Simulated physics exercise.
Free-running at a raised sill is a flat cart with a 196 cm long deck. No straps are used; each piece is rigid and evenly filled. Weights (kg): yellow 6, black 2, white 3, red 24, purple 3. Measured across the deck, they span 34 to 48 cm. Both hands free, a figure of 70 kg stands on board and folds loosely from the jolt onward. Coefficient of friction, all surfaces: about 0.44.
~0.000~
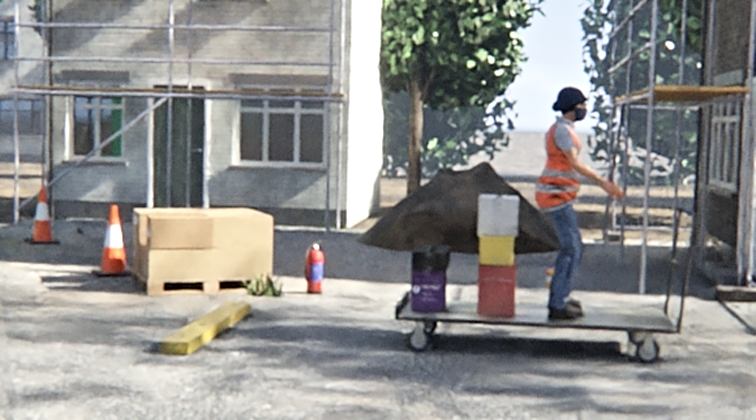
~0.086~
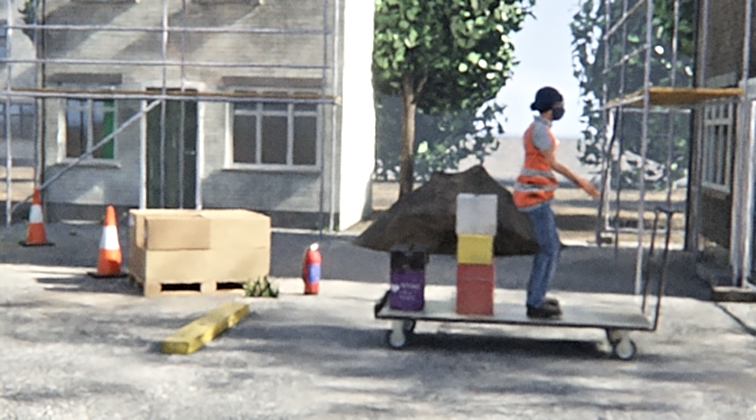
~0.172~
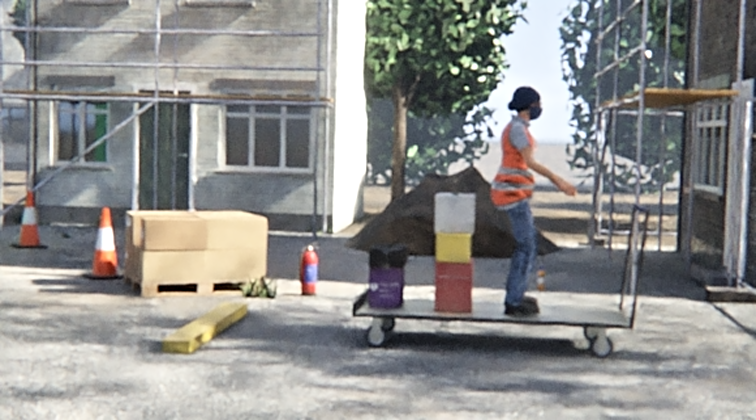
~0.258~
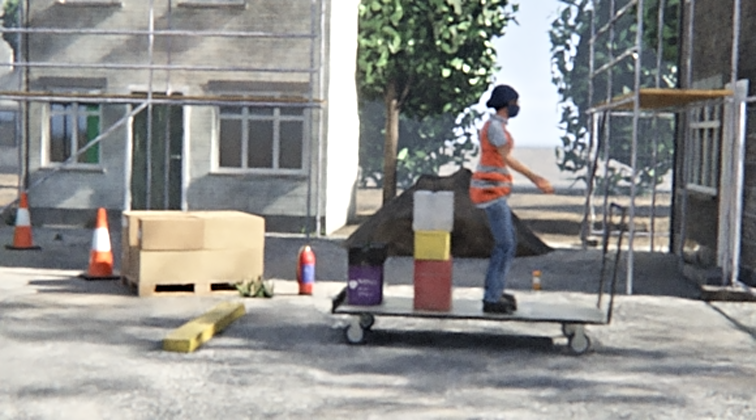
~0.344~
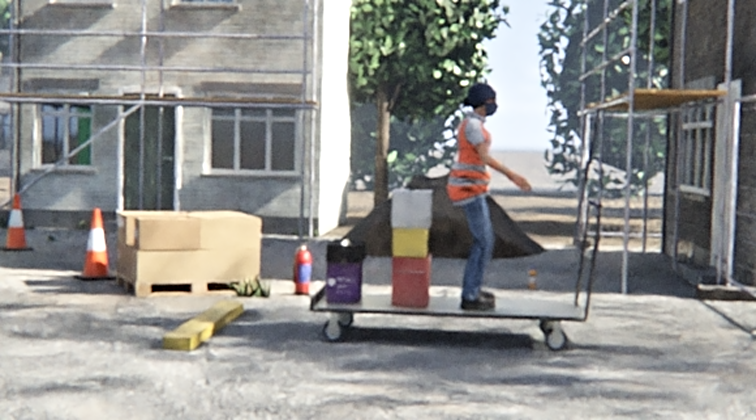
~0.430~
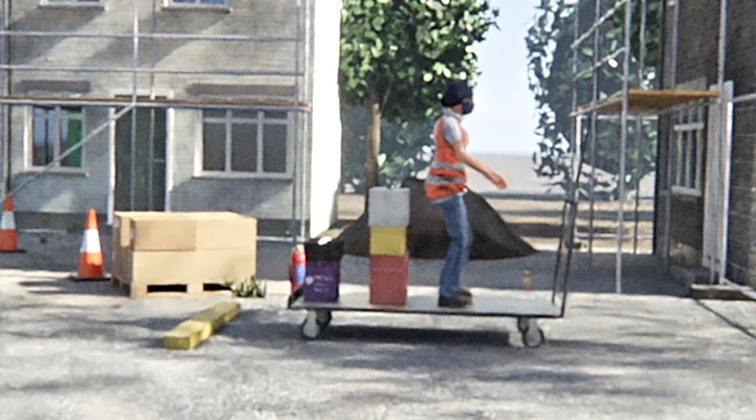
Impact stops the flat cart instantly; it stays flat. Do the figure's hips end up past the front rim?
No, yeah, it does not escape over the edge.
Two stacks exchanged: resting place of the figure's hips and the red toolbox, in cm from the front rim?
In that case the hips end 40 cm behind the front rim and the red one 10 cm behind it.
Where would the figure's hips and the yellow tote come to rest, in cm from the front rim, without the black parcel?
In that case hips 10 behind, yellow 60 past.
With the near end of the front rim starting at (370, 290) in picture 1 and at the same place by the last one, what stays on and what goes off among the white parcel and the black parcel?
Result: White gone, black gone.
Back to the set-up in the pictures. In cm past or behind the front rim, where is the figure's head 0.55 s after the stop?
Roughly 40 cm behind the front rim.
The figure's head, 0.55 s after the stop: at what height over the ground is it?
About 110 cm.
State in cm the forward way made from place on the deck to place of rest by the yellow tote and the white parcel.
The yellow one ends about 130 cm forward, the white one about 260 cm.
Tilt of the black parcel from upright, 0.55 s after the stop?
I'd put the tilt at close to 130°.
The wheels strike at 0.80 s.
After 1.05 s the figure's hips are 64 cm behind the rim, near (291, 214) in the last picture's view.
After 1.35 s the figure's hips are 38 cm behind the rim, near (257, 233) in the last picture's view.
After 1.80 s the figure's hips are 25 cm behind the rim, near (241, 233) in the last picture's view.
At rest, 2.5 s, past the rim, yellow tote, black parcel and white parcel; behind it, red toolbox, purple carton and the figure's hips.
